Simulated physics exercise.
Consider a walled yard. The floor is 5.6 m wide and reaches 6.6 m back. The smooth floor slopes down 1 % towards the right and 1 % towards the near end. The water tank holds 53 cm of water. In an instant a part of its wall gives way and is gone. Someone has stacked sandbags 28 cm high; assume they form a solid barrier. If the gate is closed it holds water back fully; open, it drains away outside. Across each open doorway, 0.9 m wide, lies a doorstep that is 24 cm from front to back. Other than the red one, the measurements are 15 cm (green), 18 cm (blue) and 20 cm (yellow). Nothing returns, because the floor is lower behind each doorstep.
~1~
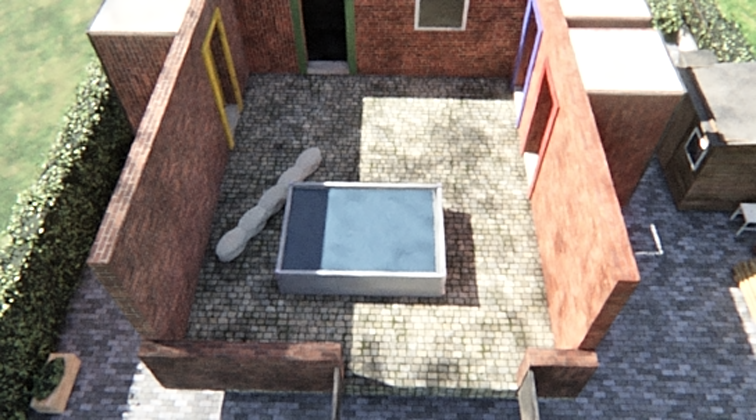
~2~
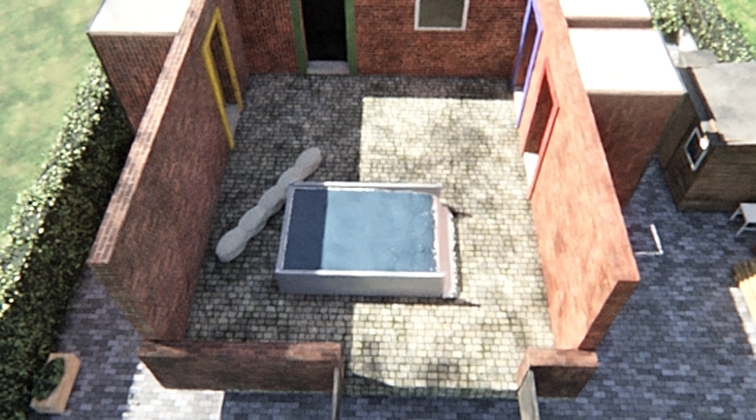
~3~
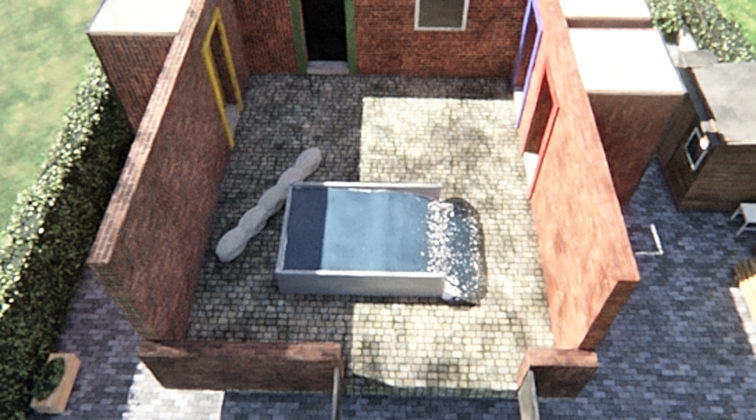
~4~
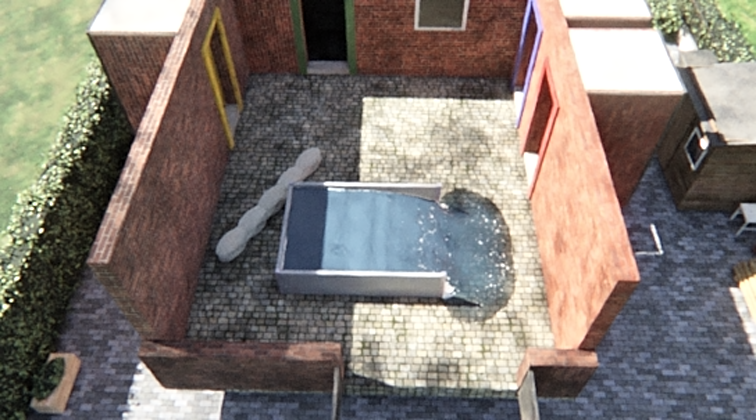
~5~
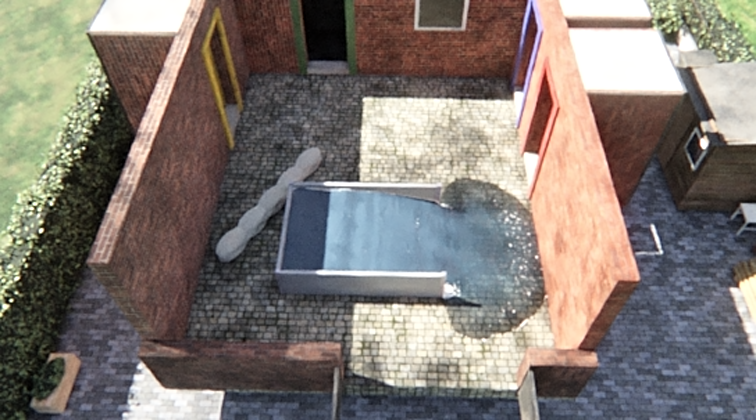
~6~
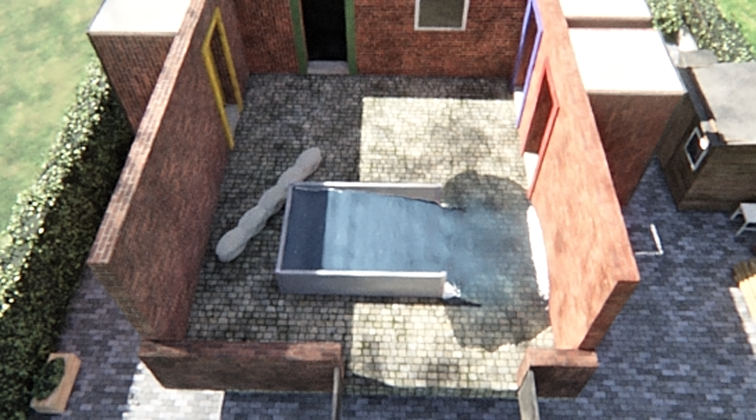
The clip shows a walled brick yard with a rectangular tank of still water beside a pale, lumpy barrier; the tank's right side disappears, and water pours out rightward, spreading across the paved floor in a widening, rounded sheet.
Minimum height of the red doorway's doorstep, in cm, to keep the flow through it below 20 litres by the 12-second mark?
Roughly 12.5 cm.
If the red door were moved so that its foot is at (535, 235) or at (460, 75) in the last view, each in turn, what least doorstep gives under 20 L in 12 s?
Roughly 30 cm for the first and 12.5 cm for the second.
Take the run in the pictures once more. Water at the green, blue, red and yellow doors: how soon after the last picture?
For green it's 3.4 s, for blue 1.2 s, for red 0.2 s, and for yellow 5.5 s.
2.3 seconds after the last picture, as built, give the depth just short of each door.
In cm: Green 0, blue 7, red 15, yellow 0.
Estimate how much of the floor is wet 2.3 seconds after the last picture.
Close to 40 per cent is wet.
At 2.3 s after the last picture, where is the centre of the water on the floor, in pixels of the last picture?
The centre of all the water is around (461, 240).
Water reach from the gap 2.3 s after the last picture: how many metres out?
About 4.6 metres out.
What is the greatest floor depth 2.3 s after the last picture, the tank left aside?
I'd put it near 36 cm.
Then, 0.7 s after the last picture water covers 20 % of the floor, deepest (38 cm) near (530, 259); 14 cm at the red door, 0 litres in over its 12 cm doorstep.
Then, 2.3 s after the last picture water covers 40 % of the floor, deepest (36 cm) near (560, 375); 15 cm at the red door, 15 litres in over its 12 cm doorstep.
Then, 11.3 s after the last picture water covers 95 % of the floor, deepest (10 cm) near (232, 235); 6 cm at the red door, 21 litres in over its 12 cm doorstep.
At the red door as built, the water peaked near 17 cm, 1.7 s after the last picture.
Run again over the same 12 s with other heights there, 32 litres in over 10.5 cm, 10 litres over 14.5 cm. The limit of 20 litres is kept from about 12.5 cm up.
